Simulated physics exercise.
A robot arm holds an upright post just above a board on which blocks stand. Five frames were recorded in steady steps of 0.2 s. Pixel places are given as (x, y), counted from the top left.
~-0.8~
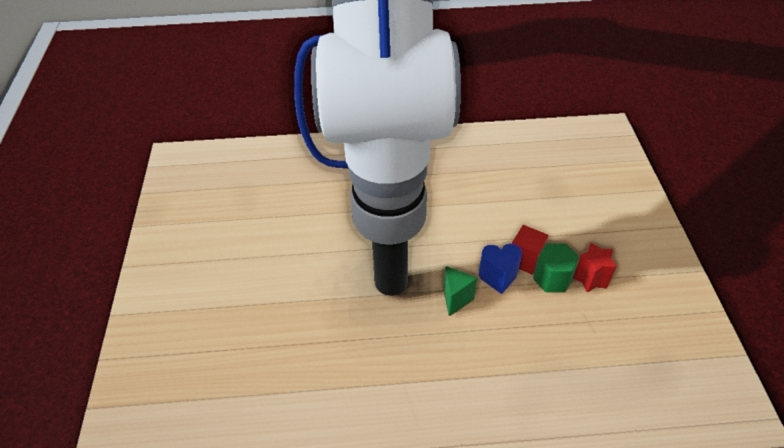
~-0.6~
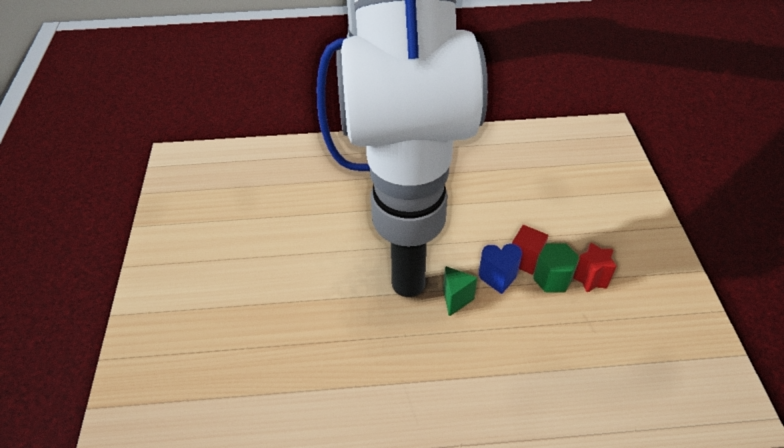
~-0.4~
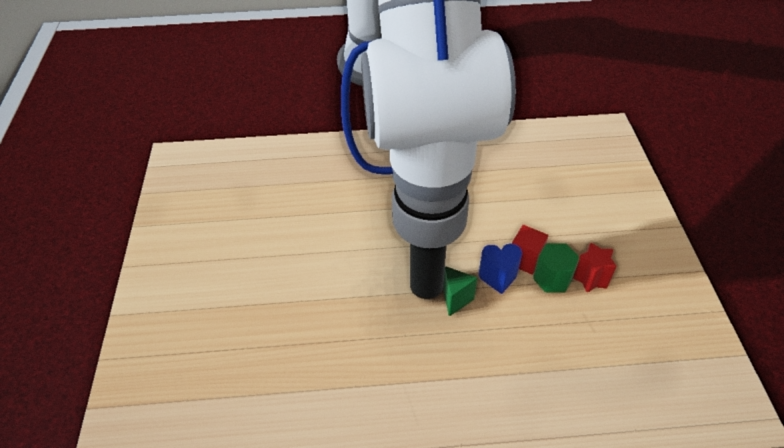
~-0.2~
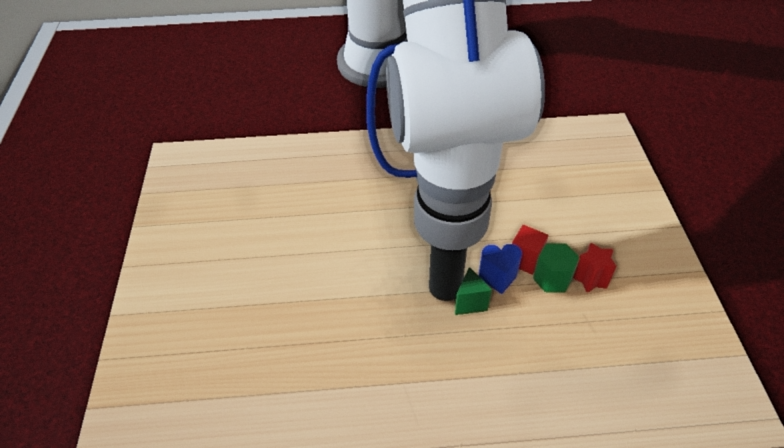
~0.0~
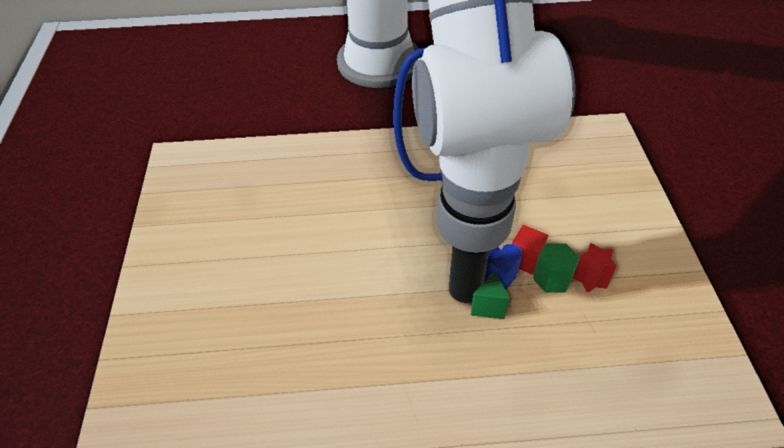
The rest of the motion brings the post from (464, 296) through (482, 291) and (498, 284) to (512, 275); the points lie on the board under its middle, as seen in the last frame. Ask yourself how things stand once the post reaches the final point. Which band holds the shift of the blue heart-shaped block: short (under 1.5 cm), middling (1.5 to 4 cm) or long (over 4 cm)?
The best fit is over 4 cm.
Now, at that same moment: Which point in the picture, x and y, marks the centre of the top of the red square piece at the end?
Its top centre lands on (558, 218).
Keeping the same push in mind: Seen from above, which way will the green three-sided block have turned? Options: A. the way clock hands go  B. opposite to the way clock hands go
(A)
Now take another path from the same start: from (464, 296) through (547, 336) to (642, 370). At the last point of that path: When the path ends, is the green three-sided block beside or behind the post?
No, that is not how it ends up.
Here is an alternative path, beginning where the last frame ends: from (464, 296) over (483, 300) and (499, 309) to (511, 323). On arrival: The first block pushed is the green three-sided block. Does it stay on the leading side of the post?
Most likely the green three-sided block stays ahead.
What follows on the original path. Halfway along, post at (492, 281); green three-sided block at (504, 289), turned 25° clockwise; blue heart-shaped block at (516, 247), turned 15° anticlockwise; red square piece at (540, 230), turned 15° clockwise.
At the end, post at (514, 268); green three-sided block at (504, 289), turned 25° clockwise; blue heart-shaped block at (534, 234); red square piece at (558, 218), turned 15° clockwise; green hexagonal block not moved.
